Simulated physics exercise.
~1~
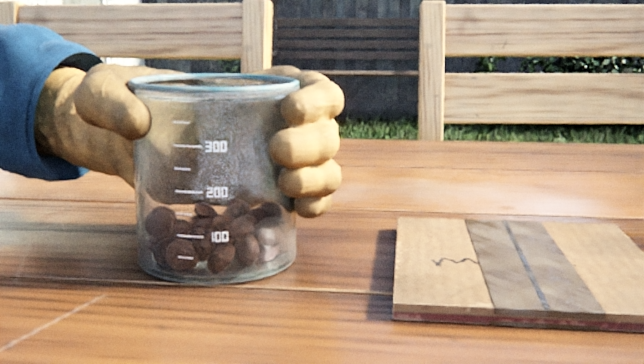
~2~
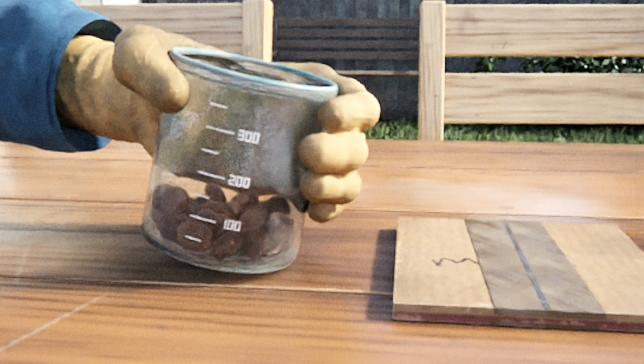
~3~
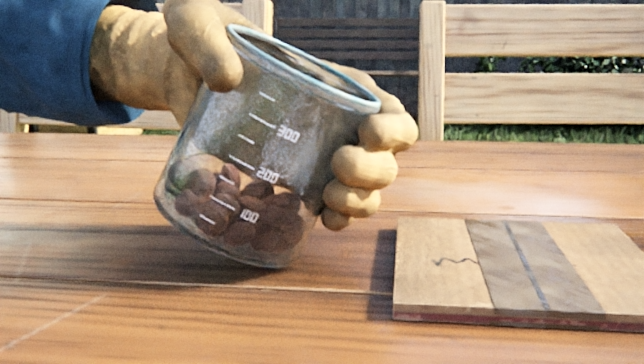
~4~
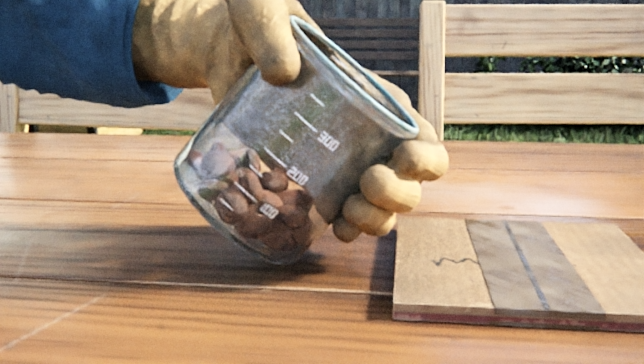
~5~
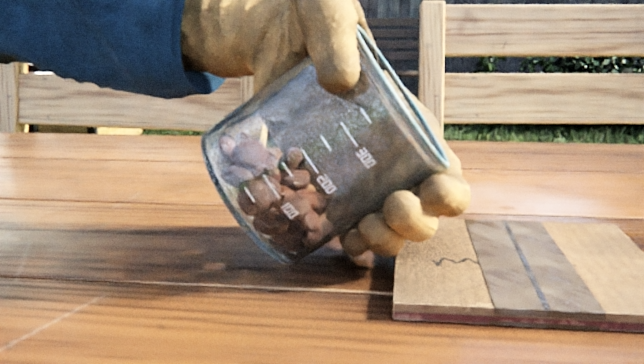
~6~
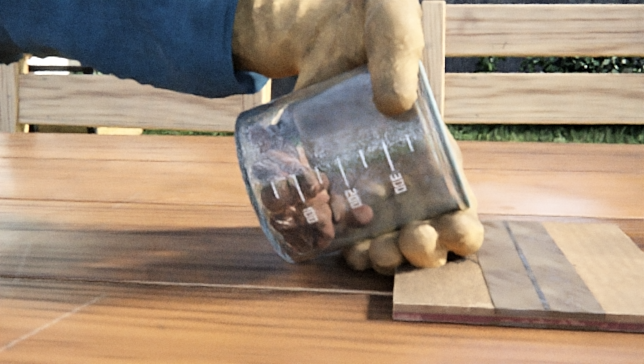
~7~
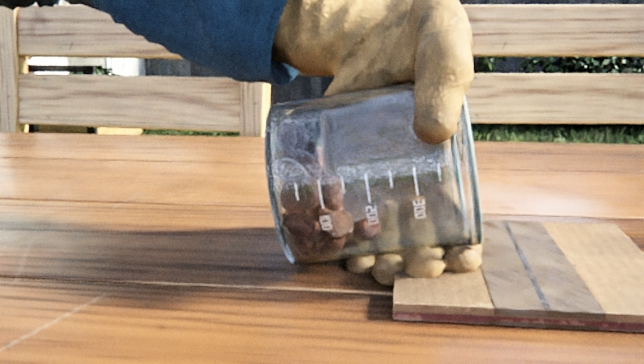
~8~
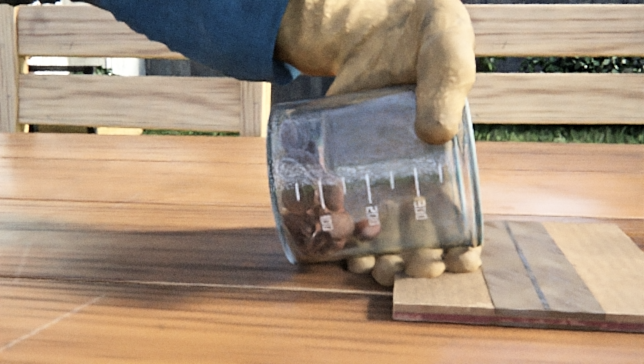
On an outdoor wooden table, a gloved hand tipping a clear beaker of brown pieces rightward onto a flat box, nothing spilling.
